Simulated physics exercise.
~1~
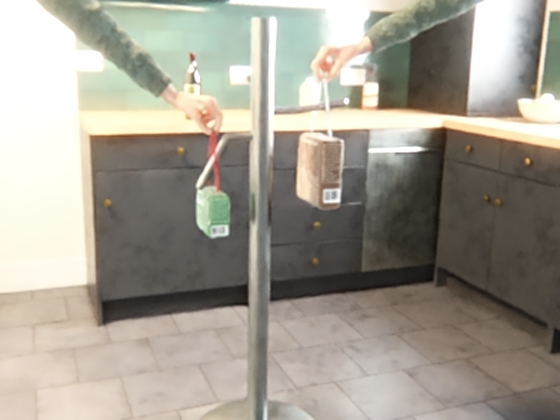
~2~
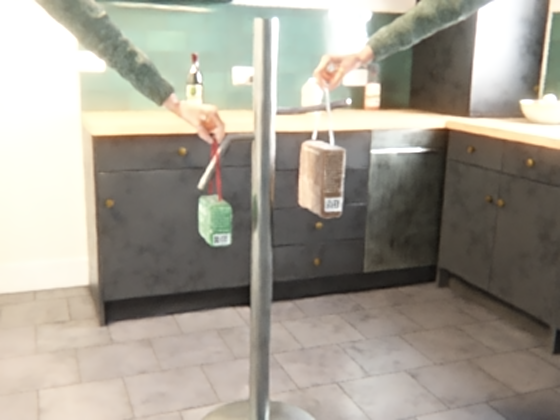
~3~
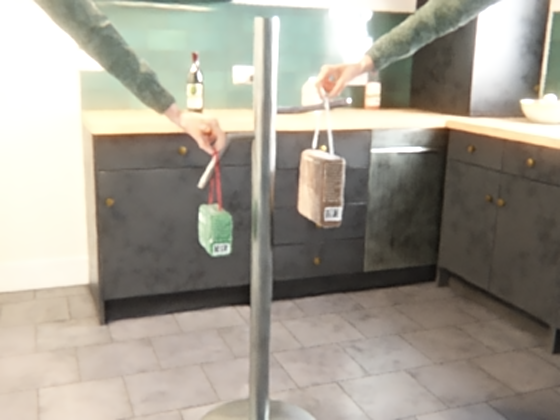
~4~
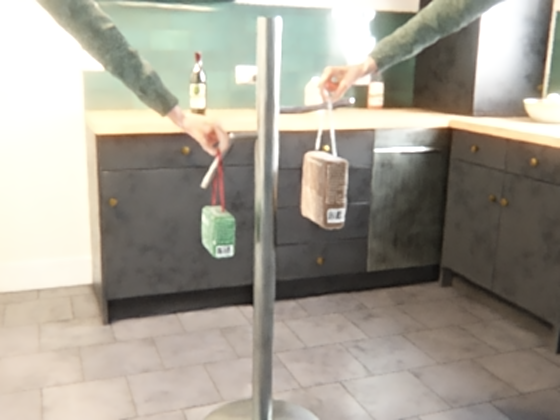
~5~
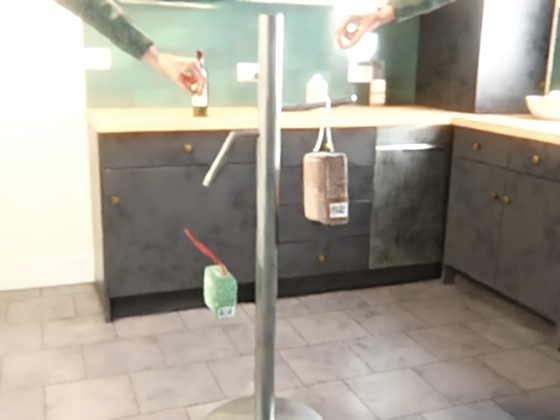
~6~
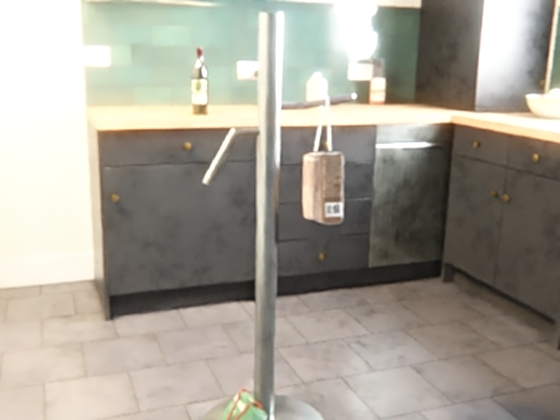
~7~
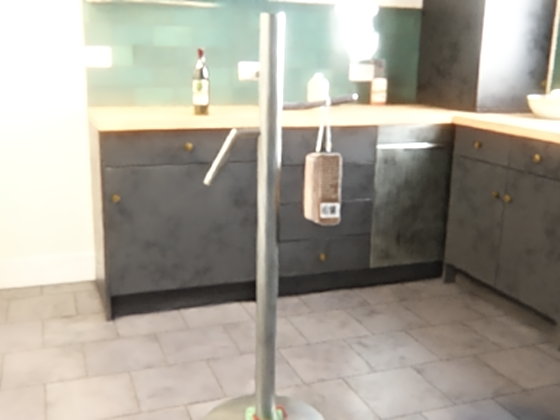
The video shows two hands lowering a green pouch and a brown bag by their loops beside a metal stand in a kitchen, then letting go and drawing back. The green pouch drops to the floor by the stand's base, while the brown bag stays hanging on the right.
